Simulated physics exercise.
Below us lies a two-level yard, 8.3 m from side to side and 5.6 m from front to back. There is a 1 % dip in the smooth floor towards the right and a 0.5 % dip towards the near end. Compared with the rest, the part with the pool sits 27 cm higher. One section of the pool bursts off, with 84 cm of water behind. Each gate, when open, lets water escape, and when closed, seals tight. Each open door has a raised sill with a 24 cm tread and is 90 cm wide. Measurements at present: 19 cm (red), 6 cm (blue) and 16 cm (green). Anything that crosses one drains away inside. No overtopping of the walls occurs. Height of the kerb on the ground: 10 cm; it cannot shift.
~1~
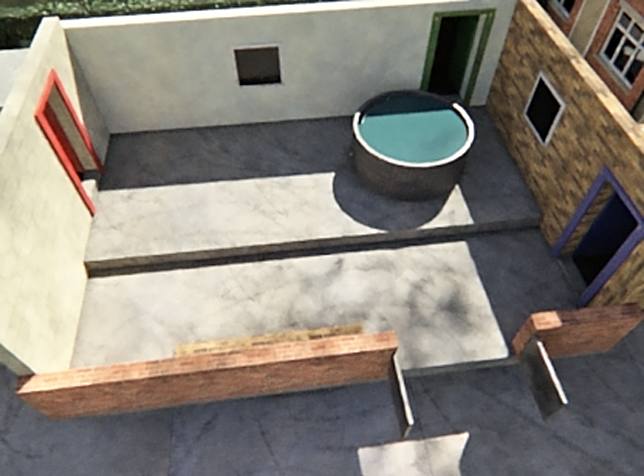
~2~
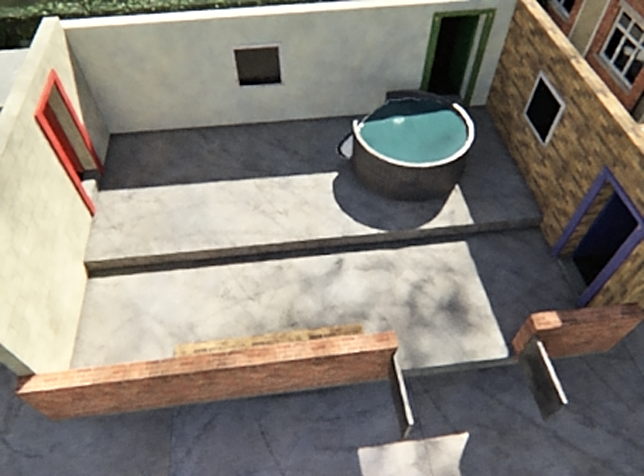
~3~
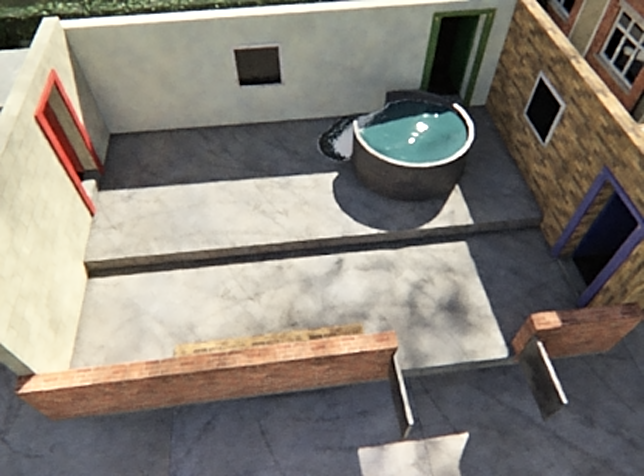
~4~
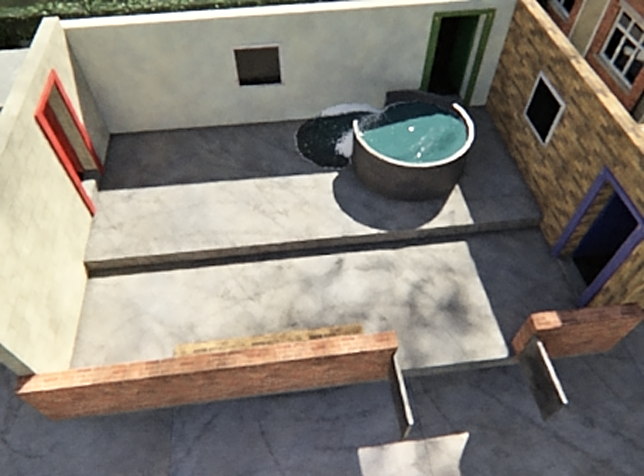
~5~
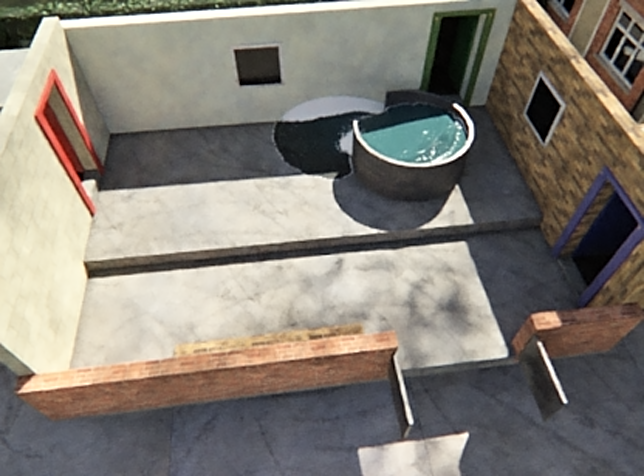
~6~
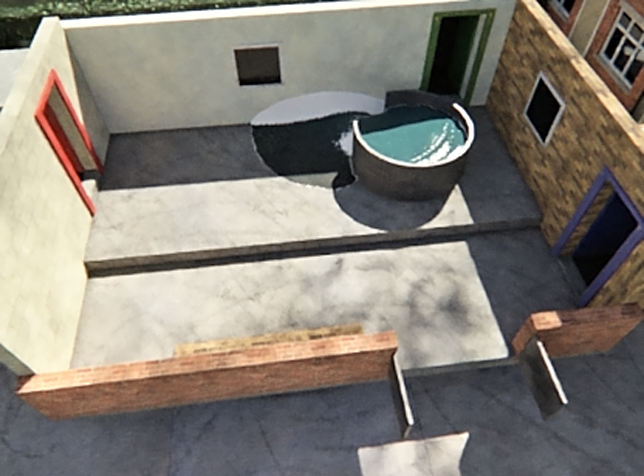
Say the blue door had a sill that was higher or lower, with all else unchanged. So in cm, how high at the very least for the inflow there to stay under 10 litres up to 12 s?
At least 16 cm or so.
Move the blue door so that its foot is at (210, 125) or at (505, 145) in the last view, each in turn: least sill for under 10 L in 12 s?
In turn: About 7.0 cm, about 8.0 cm.
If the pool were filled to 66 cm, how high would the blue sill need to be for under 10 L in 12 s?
In that case, roughly 9.5 cm.
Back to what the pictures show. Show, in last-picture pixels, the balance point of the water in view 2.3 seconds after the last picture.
(304, 159).
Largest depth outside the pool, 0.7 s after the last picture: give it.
52 cm.
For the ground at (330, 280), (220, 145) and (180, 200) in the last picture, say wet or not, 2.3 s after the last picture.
In that order: Dry, wet, under water.
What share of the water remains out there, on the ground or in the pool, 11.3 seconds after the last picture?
Remaining share: Around 88 %.
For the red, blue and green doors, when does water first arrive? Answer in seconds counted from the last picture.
At red it's 1.1 s, at blue 3.2 s, and at green 0.2 s.
Then, 0.7 s after the last picture water covers 20 % of the floor, deepest (52 cm) near (345, 121); it has not reached the blue door.
Then, 2.3 s after the last picture water covers 45 % of the floor, deepest (30 cm) near (110, 139); it has not reached the blue door.
Then, 11.3 s after the last picture water covers 90 % of the floor, deepest (21 cm) near (594, 331); 15 cm at the blue door, 134 litres in over its 6 cm sill.
At the blue door as built, the water peaked near 16 cm, 11.1 s after the last picture.
With a sill of 13.5 cm, 23 litres would have come in within the 12 s; with 18.5 cm, 3 litres. So under 10 litres takes about 16 cm.
